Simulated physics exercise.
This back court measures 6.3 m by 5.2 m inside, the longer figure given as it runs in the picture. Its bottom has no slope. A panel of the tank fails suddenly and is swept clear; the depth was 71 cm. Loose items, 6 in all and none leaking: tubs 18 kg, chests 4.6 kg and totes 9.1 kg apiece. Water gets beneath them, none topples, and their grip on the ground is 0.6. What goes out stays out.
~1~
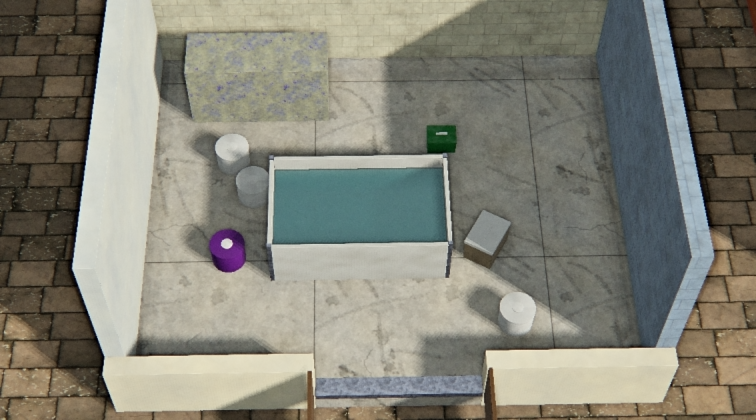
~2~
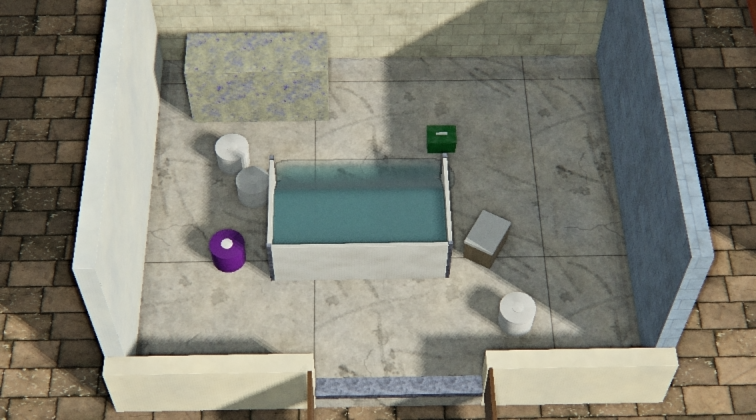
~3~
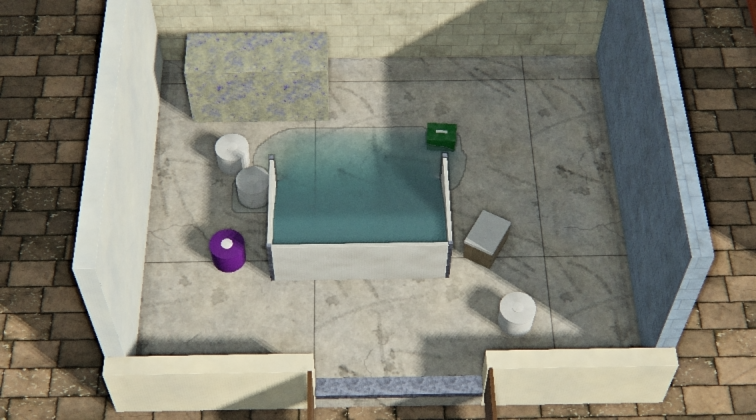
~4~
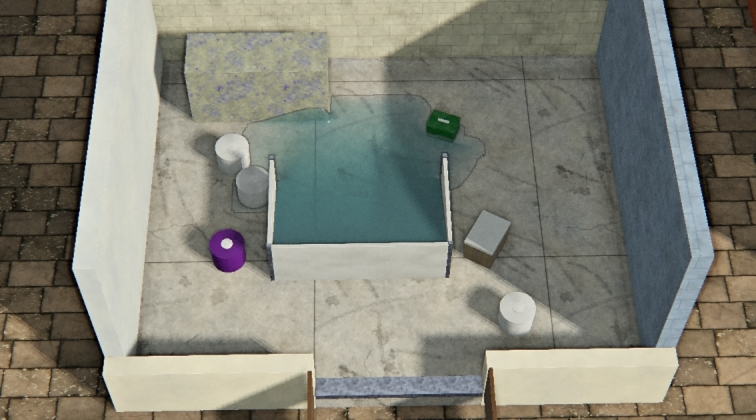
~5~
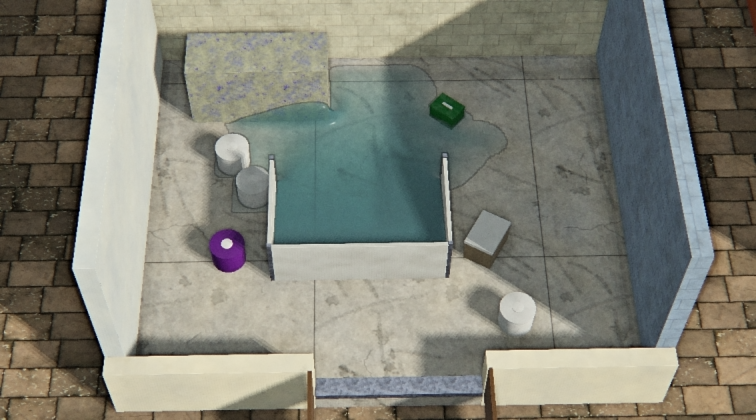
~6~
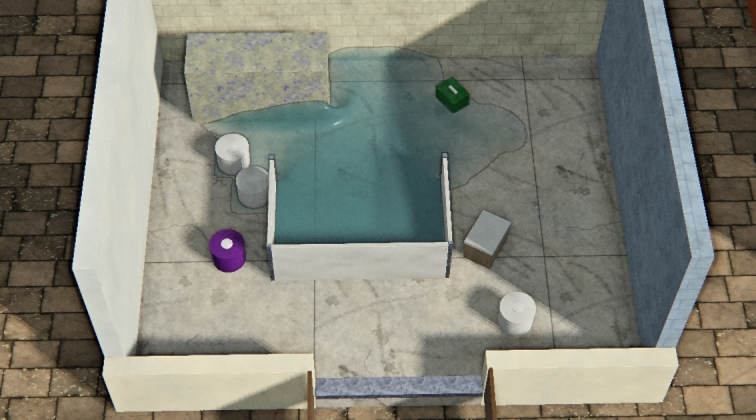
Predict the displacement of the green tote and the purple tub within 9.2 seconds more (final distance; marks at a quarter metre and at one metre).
The green tote gets carried off; the purple tub stays put.
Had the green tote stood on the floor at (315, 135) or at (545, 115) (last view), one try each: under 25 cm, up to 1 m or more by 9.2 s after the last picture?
In that order: It ends far away; it ends far away.
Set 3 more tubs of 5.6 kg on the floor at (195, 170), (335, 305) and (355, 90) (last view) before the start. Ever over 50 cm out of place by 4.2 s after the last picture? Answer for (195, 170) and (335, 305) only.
In that order: Past it, short of it.
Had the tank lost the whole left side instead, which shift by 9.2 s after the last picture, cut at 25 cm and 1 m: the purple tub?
Then the purple tub ends far away.
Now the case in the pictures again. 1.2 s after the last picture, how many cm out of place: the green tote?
About 250 cm.
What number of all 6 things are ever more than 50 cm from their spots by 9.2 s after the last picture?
3 of them.
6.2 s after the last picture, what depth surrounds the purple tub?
Roughly 4 cm.
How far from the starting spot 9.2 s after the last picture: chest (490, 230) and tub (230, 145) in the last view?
In turn: 150 cm, 120 cm.
Then, 1.2 s after the last picture the green tote is near (584, 79), 2.3 m from its start, aground; the purple tub is near (227, 244), 0.0 m from its start, aground; 0 of 6 are out; 0 afloat.
Then, 3.8 s after the last picture the green tote is near (536, 289), 2.7 m from its start, aground; the purple tub is near (227, 244), 0.0 m from its start, aground; 0 of 6 are out; 0 afloat.
Then, 6.2 s after the last picture the green tote is near (530, 289), 2.7 m from its start, aground; the purple tub is near (227, 245), 0.0 m from its start, aground; 0 of 6 are out; 1 afloat.
Then, 9.2 s after the last picture the green tote is near (475, 329), 3.0 m from its start, afloat; the purple tub is near (227, 245), 0.0 m from its start, aground; 0 of 6 are out; 2 afloat.
